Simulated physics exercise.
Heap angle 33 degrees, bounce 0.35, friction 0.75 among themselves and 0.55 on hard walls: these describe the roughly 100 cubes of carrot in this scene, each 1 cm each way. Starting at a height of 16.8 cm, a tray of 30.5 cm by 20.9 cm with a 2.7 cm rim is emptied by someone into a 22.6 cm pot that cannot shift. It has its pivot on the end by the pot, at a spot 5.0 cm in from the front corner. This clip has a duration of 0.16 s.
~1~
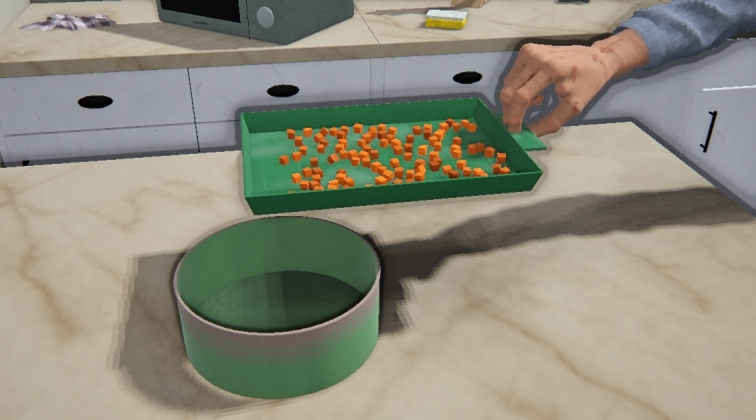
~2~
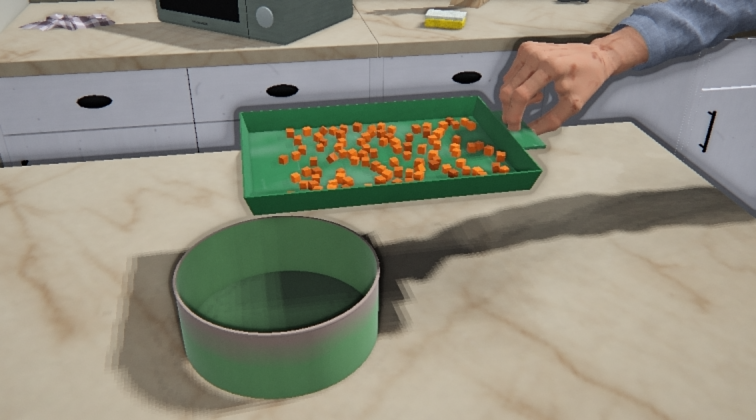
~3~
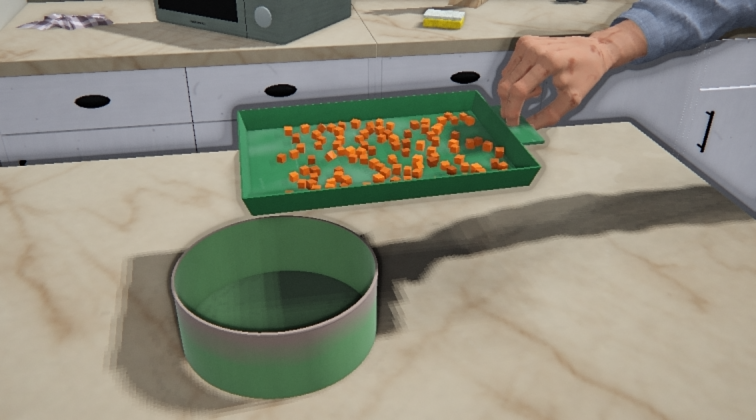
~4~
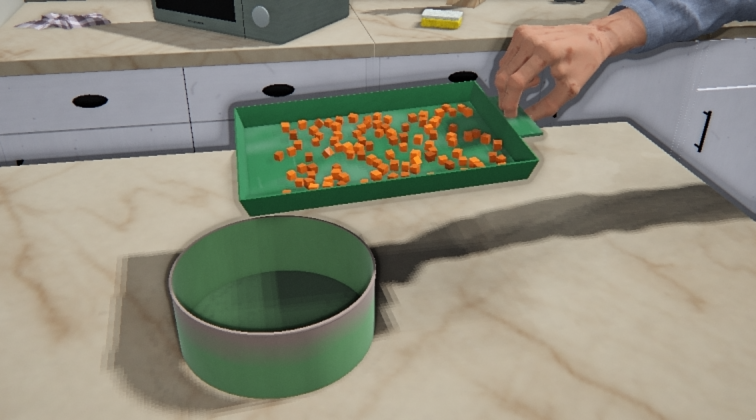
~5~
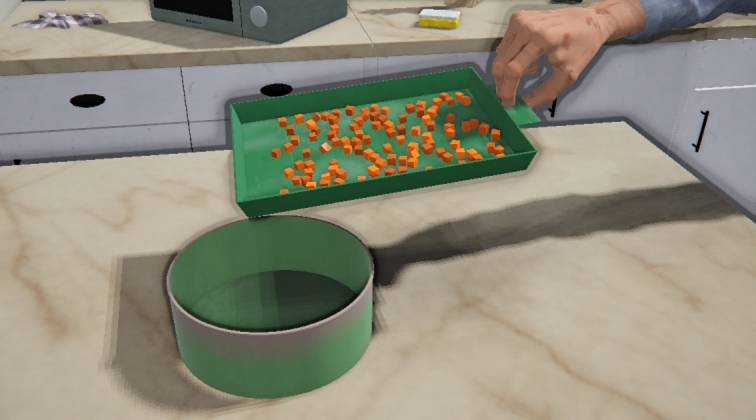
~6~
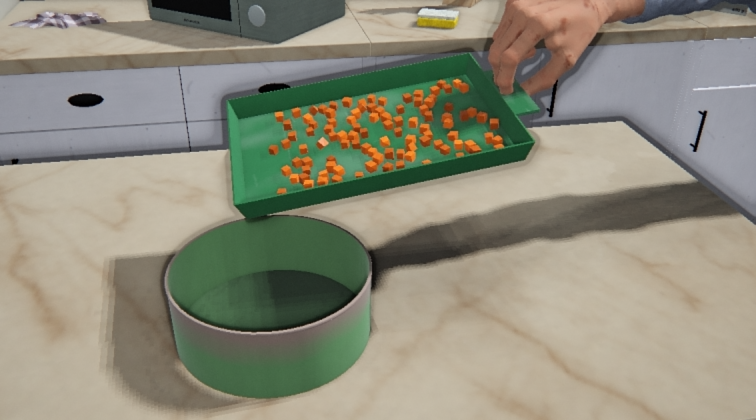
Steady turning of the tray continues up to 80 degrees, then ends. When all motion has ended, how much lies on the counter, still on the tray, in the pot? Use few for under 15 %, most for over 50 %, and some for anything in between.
Counter: Few, tray: Few, pot: Most.
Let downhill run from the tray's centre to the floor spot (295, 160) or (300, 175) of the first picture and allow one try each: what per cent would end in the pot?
I'd put it at about 10 per cent for the first tilt and about 55 per cent for the second.
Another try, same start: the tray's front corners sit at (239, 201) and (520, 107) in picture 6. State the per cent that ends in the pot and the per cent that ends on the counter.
Pot 55 % / counter 45 %.
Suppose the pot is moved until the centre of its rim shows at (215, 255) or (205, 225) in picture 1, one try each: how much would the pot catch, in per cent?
Estimates: 80 % and 0 %, in that order.
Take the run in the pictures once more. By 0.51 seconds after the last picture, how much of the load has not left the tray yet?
Estimate: Near 100 in a hundred.
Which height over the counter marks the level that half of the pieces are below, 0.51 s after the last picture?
Around 20 cm up.
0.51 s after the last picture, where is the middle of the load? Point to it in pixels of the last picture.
Roughly (268, 188).
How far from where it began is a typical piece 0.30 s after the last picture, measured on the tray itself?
Displacement on the tray: About 1 cm.
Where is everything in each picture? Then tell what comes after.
Tray tilt 0 degrees, front corners at (253, 193) and (534, 169); middle of the pieces at (398, 150); pot at (279, 268), in the first frame.
Tray tilt 0 degrees, front corners at (252, 193) and (533, 168); middle of the pieces at (397, 149), in the second frame.
Tray tilt 2 degrees, front corners at (250, 194) and (531, 164); middle of the pieces at (396, 146), in the third frame.
Tray tilt 4 degrees, front corners at (247, 195) and (529, 157), lowest corner left front; middle of the pieces at (393, 141), in the fourth frame.
Tray tilt 7 degrees, front corners at (244, 197) and (527, 149), lowest corner left front; middle of the pieces at (391, 133), in the fifth frame.
Tray tilt 11 degrees, front corners at (241, 198) and (525, 139), lowest corner left front; middle of the pieces at (388, 125); pot at (270, 267), in the sixth frame.
Then, 0.30 s after the last picture, tilt 45 degrees; the tray holds 100 %, the pot 0 %.
Then, 0.51 s after the last picture, tilt 68 degrees; the tray holds 100 %, the pot 0 %.
Then, 0.83 s after the last picture, tilt 80 degrees; the tray holds 15 %, the pot 80 %.
In the end, counter 5 %, tray 10 %, pot 85 %.
